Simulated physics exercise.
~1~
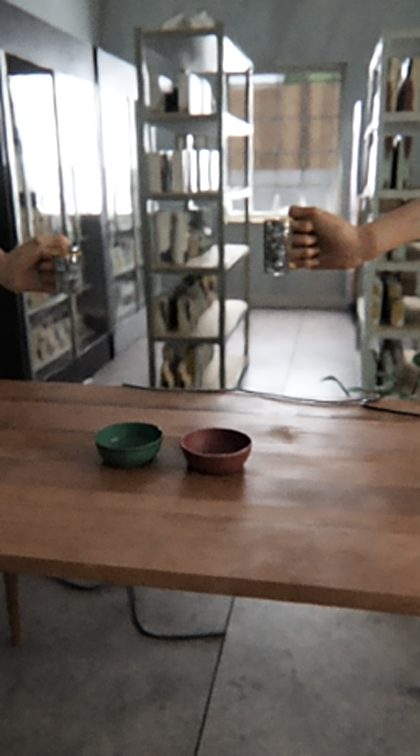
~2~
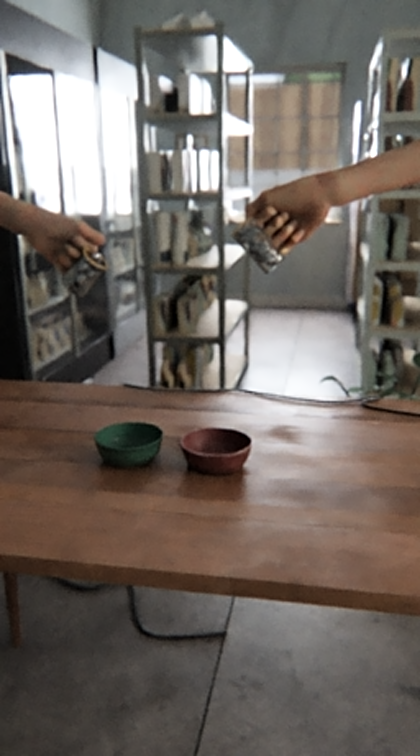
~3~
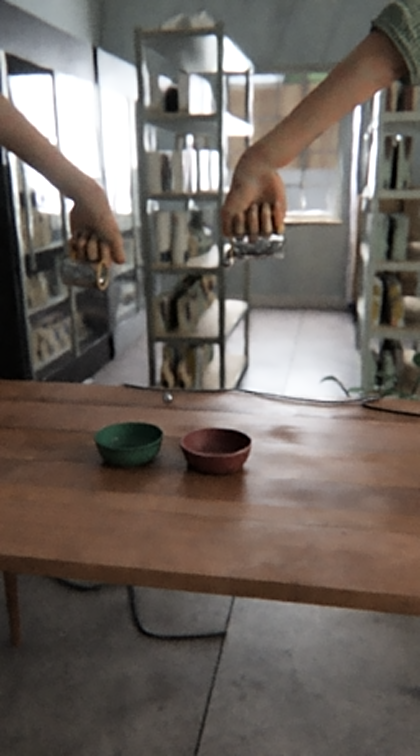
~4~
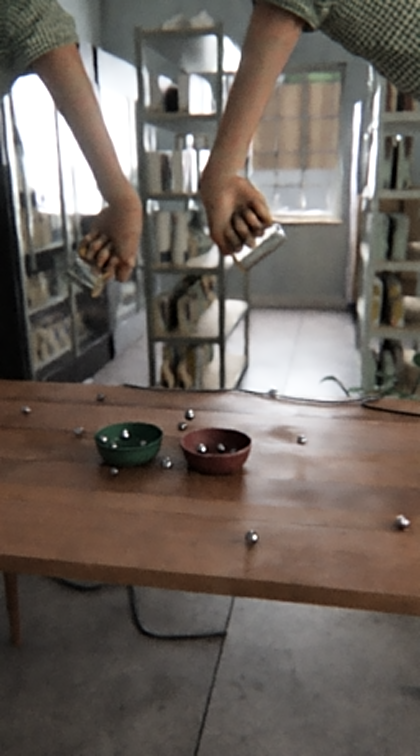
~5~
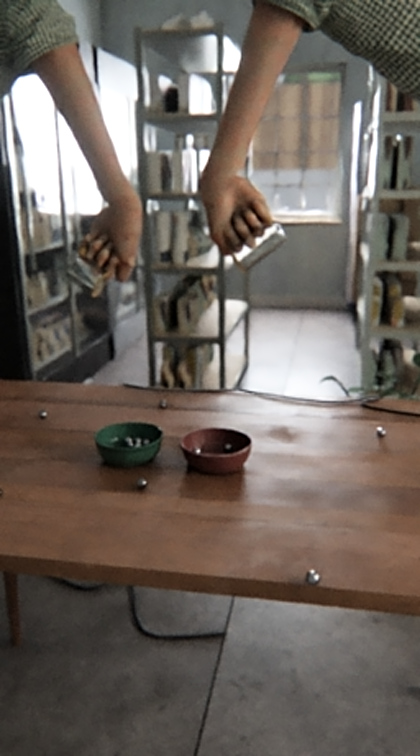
On a wooden table, two hands tipping cups of small metal balls over green and red bowls, balls scattering around both.
